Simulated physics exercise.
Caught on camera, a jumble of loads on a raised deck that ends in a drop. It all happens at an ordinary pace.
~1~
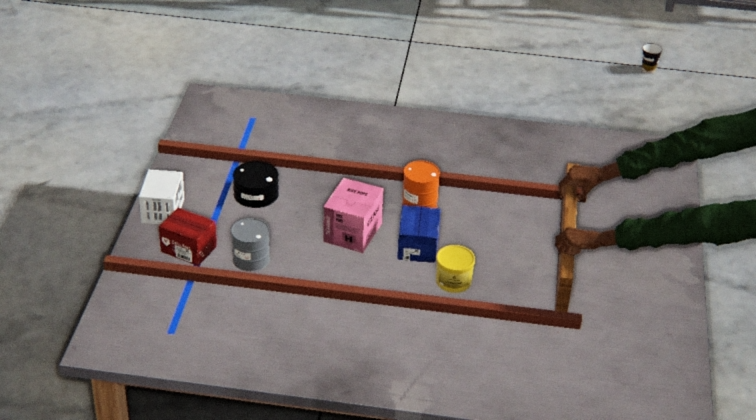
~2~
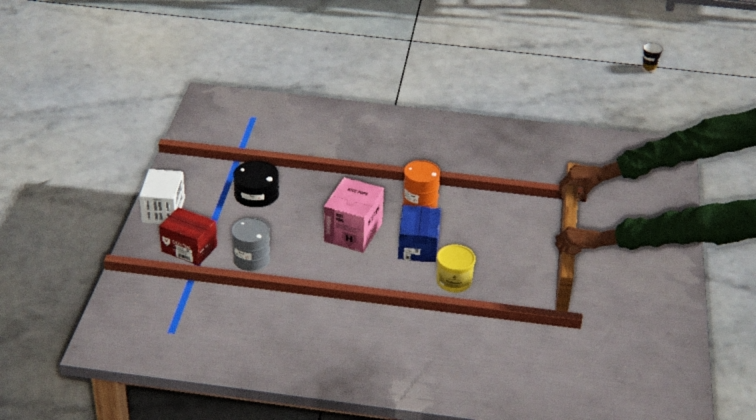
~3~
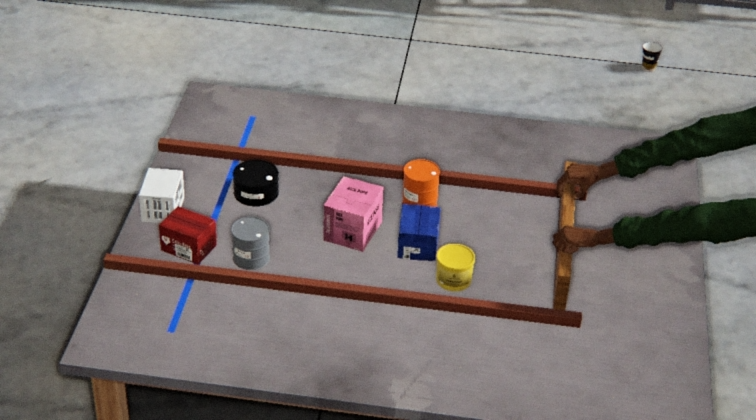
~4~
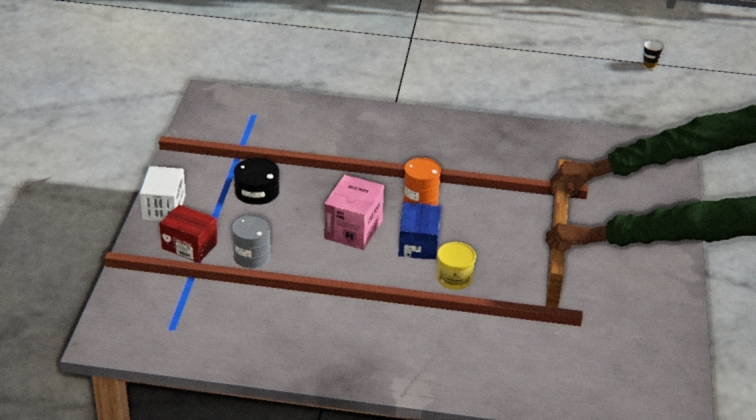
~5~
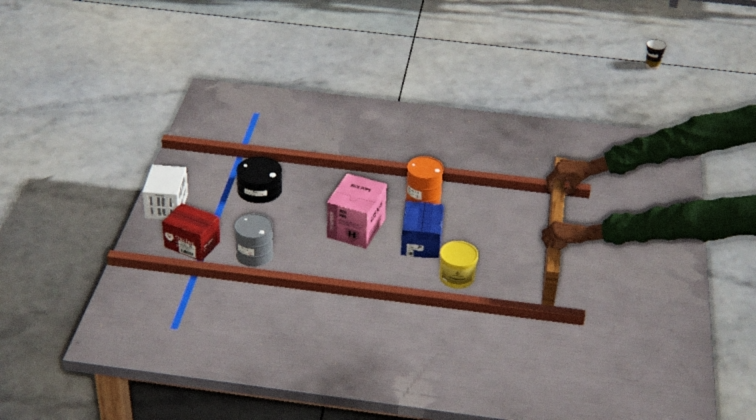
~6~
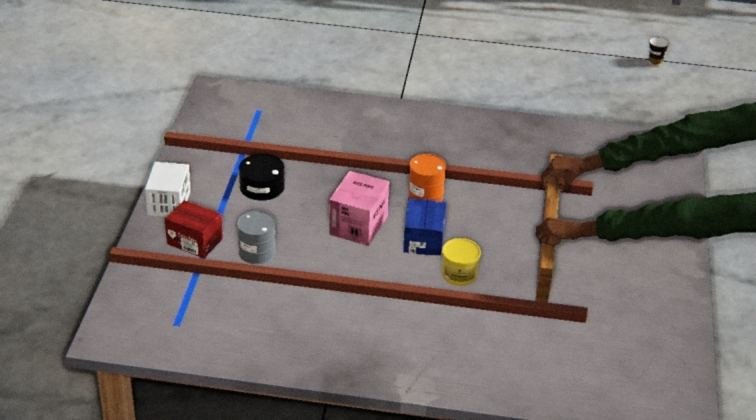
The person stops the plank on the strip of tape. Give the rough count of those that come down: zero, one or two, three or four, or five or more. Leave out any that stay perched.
Outcome: The number that fall off is one or two.
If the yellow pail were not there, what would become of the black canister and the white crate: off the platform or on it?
The black canister is kept, the white crate tumbles off.
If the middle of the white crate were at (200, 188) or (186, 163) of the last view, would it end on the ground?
Place by place, it is lost; comes down.
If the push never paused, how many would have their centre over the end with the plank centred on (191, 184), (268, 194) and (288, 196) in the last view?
Place by place, 4, 0 and 0.
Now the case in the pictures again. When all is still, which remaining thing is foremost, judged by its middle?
The red parcel ends nearest.
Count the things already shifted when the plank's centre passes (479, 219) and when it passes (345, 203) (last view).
At the one place 1, at the other 4.
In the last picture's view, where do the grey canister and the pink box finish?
About (157, 234), and the other about (161, 189).
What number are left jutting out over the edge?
That would be 1.
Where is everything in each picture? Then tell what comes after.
White crate (162, 197); red parcel (188, 237); black canister (256, 184); plank (567, 238); tape (216, 215), in the first frame.
Red parcel (189, 236); orange canister (421, 189), in the second frame.
Black canister (256, 183); plank (565, 236), in the third frame.
White crate (163, 194); blue parcel (420, 231), in the fourth frame.
Red parcel (192, 232); yellow pail (458, 265), in the fifth frame.
White crate (168, 190); red parcel (194, 229); black canister (262, 177); plank (549, 228); tape (222, 208), in the sixth frame.
Early on, none off yet; white crate at rest near (168, 190); red parcel at rest near (194, 229); black canister at rest near (262, 177).
A while later, none off yet; white crate at rest near (168, 190); red parcel travelled a little near (179, 226); black canister travelled a little near (236, 174).
Finally, the number that fall off is one or two; lost, white crate.
